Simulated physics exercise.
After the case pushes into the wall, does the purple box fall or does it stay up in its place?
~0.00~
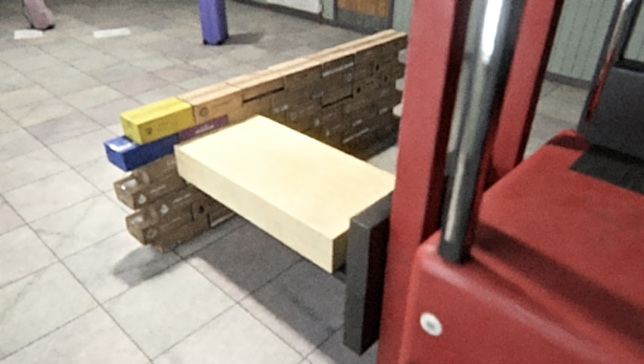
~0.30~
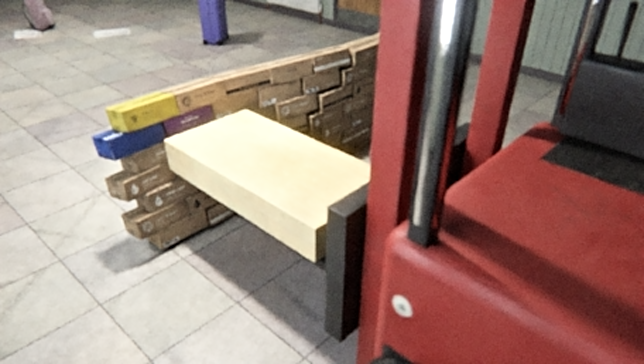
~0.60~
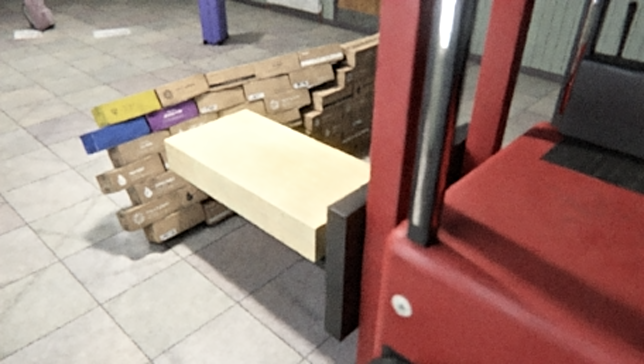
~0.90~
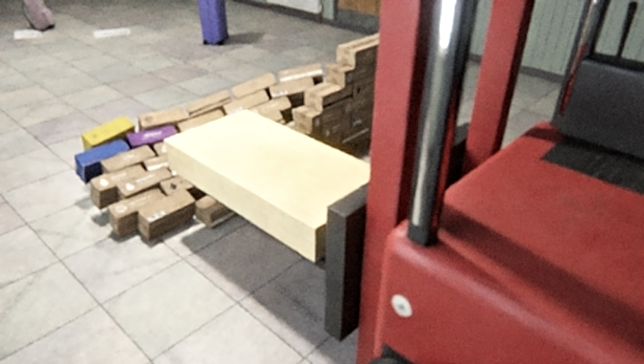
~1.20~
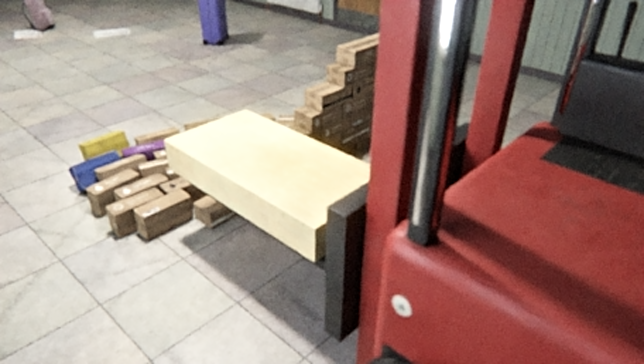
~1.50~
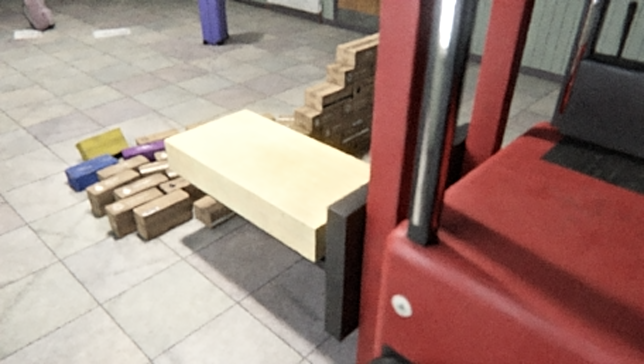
The purple box falls. It goes over with the near part of the wall and ends up on its side in the heap on the floor.
